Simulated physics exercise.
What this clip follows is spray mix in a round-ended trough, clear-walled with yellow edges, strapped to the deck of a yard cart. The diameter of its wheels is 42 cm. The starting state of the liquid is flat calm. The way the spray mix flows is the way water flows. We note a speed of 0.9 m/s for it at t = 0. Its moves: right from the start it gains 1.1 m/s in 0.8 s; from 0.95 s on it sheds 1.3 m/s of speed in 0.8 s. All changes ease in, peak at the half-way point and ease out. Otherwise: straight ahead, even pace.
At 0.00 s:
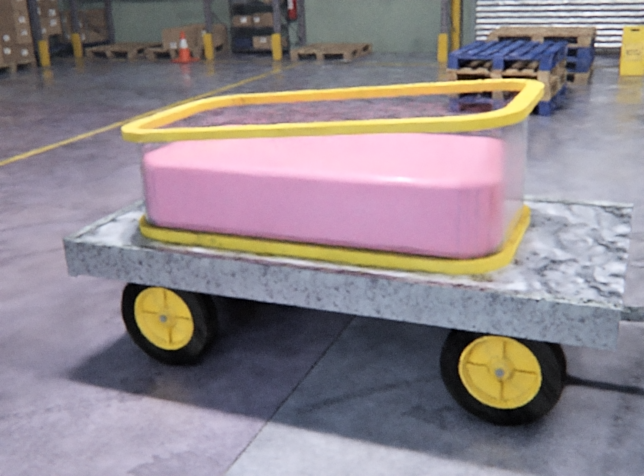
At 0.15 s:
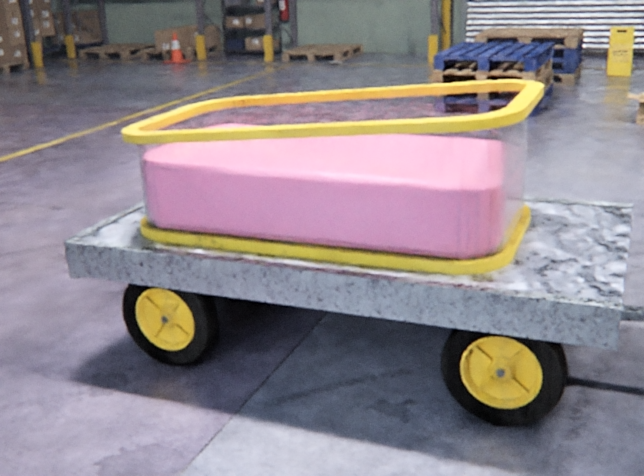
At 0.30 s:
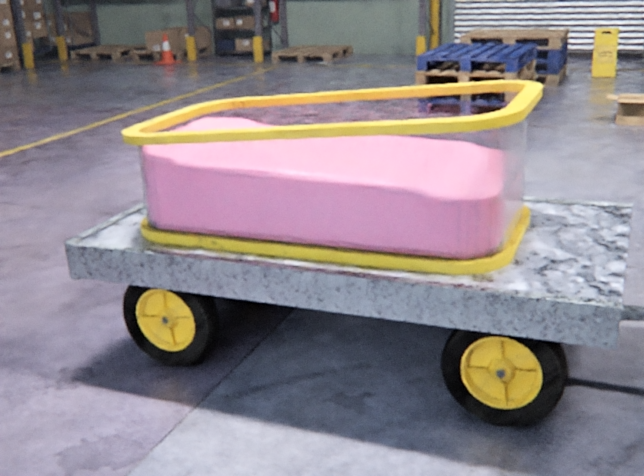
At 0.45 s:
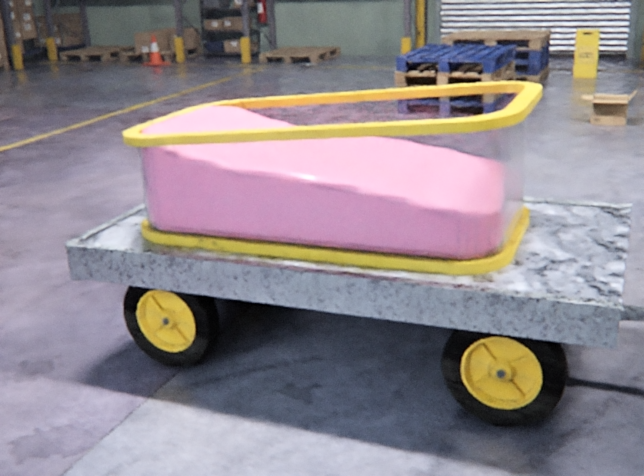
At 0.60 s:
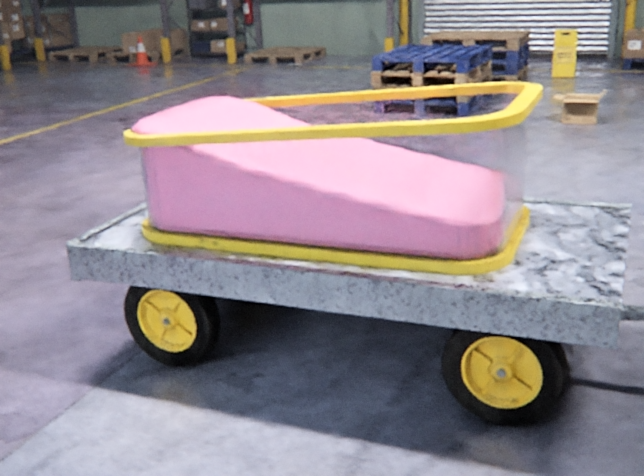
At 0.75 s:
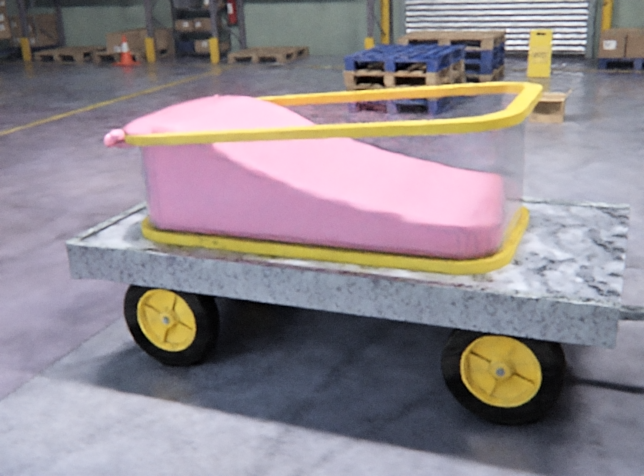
In a warehouse, a clear-walled, round-ended trough with yellow edges sits on a wheeled cart, holding pink liquid that lies flat at first. As the background shifts leftward behind the cart, the liquid sinks at the right and climbs at the left, steepening until it bulges above the trough's left rim.
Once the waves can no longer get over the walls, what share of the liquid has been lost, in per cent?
14 per cent.
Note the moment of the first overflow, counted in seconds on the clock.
That comes at some 0.9 s.
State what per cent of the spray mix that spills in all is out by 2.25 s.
About 70 percent, give or take.
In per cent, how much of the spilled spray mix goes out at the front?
Around 50 in a hundred.
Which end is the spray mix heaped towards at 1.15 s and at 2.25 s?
The liquid stands at the rear end first and then at the forward end.
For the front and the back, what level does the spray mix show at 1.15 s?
Level, front = 16 cm; level, back = 34 cm.
Then, 1.15 s in, front 16 cm, middle 31 cm, back 34 cm above the floor; the loss stands at 2 per cent, over the back.
Then, 1.65 s in, front 74 cm, middle 14 cm, back 9 cm above the floor; the loss stands at 2 per cent, over the back.
Then, 2.25 s in, front 27 cm, middle 27 cm, back 6 cm above the floor; the loss stands at 10 per cent, over the front.
Then, 4.74 s in, the loss stands at 14 per cent, over the front and the back, 40 of 276 litres.
